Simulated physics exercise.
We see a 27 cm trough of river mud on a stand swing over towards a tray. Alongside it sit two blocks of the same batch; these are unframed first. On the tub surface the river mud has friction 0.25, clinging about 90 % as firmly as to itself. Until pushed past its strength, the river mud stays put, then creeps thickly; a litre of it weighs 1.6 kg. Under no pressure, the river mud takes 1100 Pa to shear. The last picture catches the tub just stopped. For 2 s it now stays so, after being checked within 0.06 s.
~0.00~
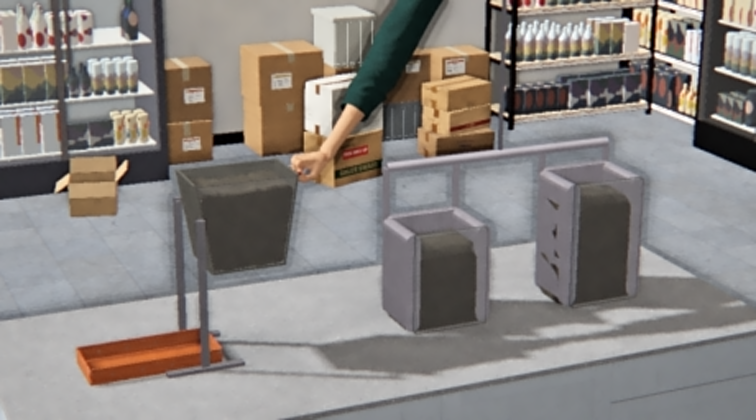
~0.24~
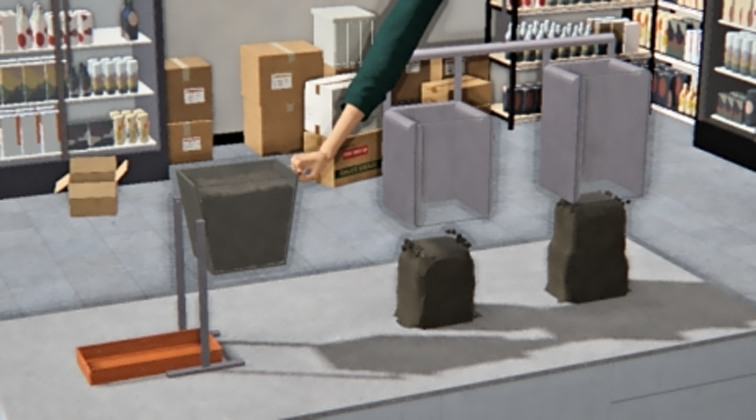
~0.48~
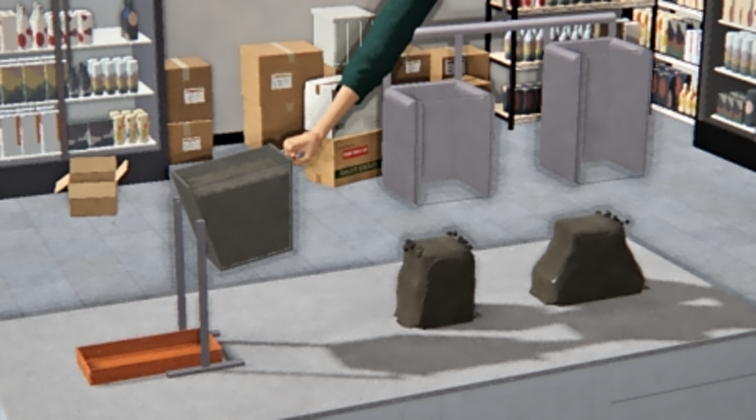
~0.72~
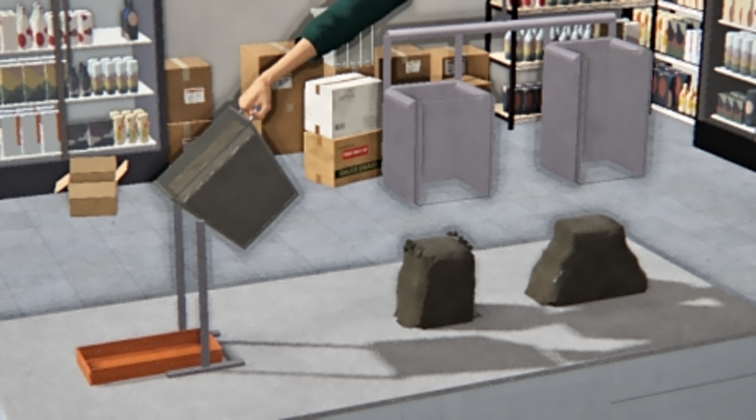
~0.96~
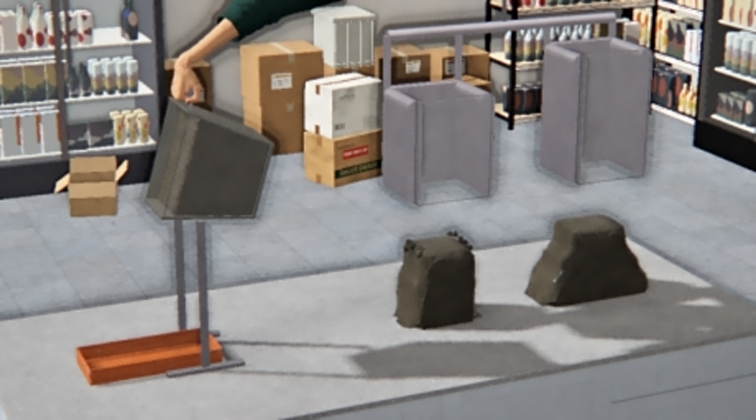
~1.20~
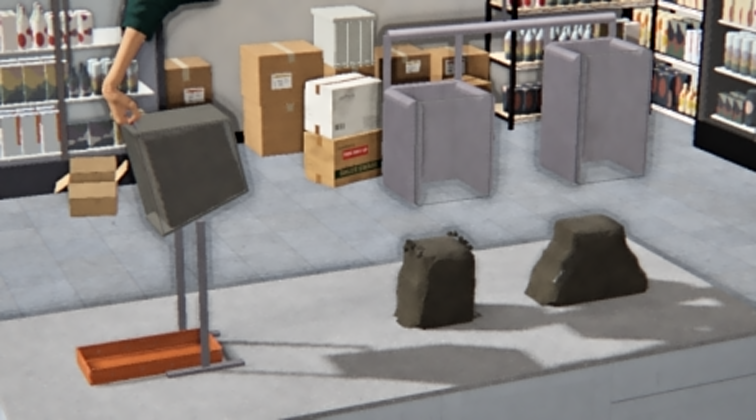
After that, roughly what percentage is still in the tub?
Roughly 0 %.
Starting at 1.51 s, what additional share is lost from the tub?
It works out to some 50 per cent of the load.
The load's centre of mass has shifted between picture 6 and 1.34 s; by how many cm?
It has moved around 6 centimetres.
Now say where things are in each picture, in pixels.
In the first picture, handle-side rim at (296, 175), tilt 0 degrees; top of the river mud at (215, 195); blocks stand 27 cm, 37 cm (left to right).
In the second picture, handle-side rim at (296, 175), tilt 0 degrees; top of the river mud at (215, 195); blocks stand 26 cm, 33 cm (left to right).
In the third picture, handle-side rim at (290, 161), tilt 9 degrees; top of the river mud at (282, 175); blocks stand 26 cm, 26 cm (left to right).
In the fourth picture, handle-side rim at (248, 123), tilt 41 degrees; top of the river mud at (251, 137); blocks stand 26 cm, 26 cm (left to right).
In the fifth picture, handle-side rim at (188, 114), tilt 74 degrees; top of the river mud at (198, 122); blocks stand 26 cm, 26 cm (left to right).
In the sixth picture, handle-side rim at (135, 137), tilt 103 degrees; top of the river mud at (213, 126); blocks stand 26 cm, 26 cm (left to right).
After 1.34 s, the tub is at 103 degrees and holds 88 %.
After 1.51 s, the tub is at 103 degrees and holds 50 %.
After 1.68 s, the tub is at 103 degrees and holds 27 %.
After 1.85 s, the tub is at 103 degrees and holds 11 %.
After 3.20 s, at the end, the tub is at 103 degrees and holds 0 %.
